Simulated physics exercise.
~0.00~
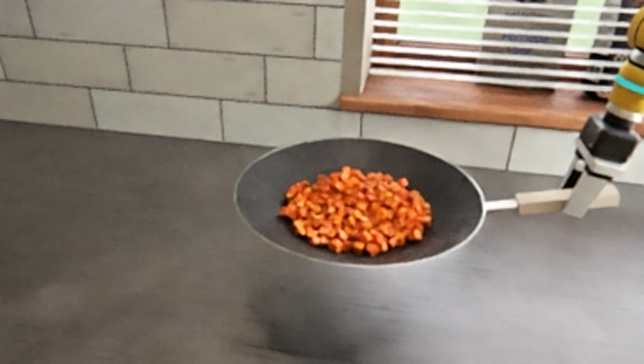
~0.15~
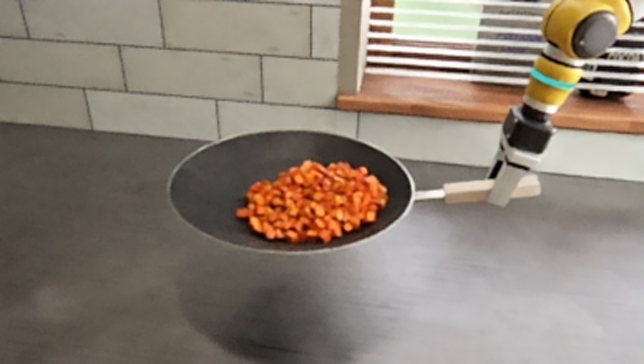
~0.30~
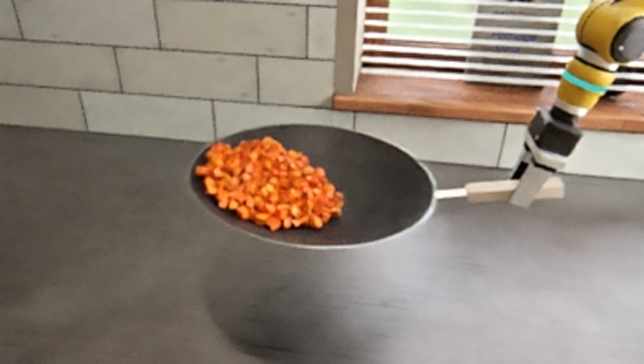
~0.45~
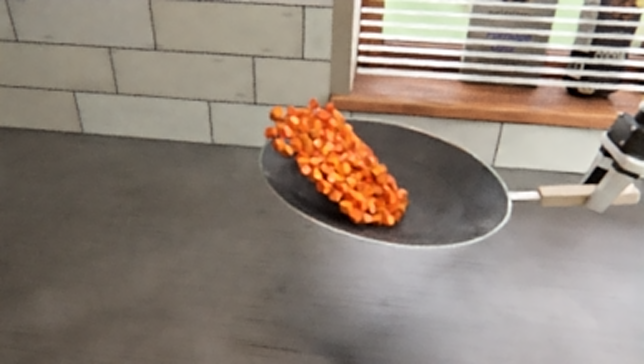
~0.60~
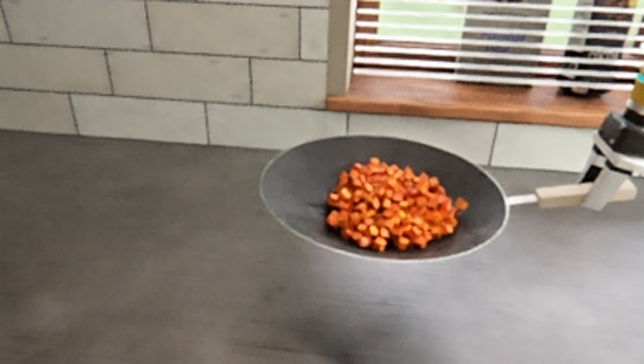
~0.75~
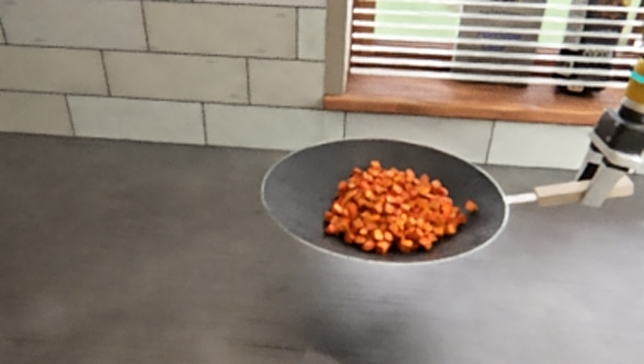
A yellow and black robot arm at the right grips the pale handle of a dark wok above a grey worktop, seen from slightly above, with pale wall tiles and a slatted window over a wooden sill behind. Orange-red vegetable dice lie heaped in the wok. The arm carries the wok to the left, then starts back to the right as the dice slide to the left side. Farther right, the heap rides up the left rim in a slanting bank, then falls back into the wok. Finally the wok stays nearly still, the dice piled inside it.
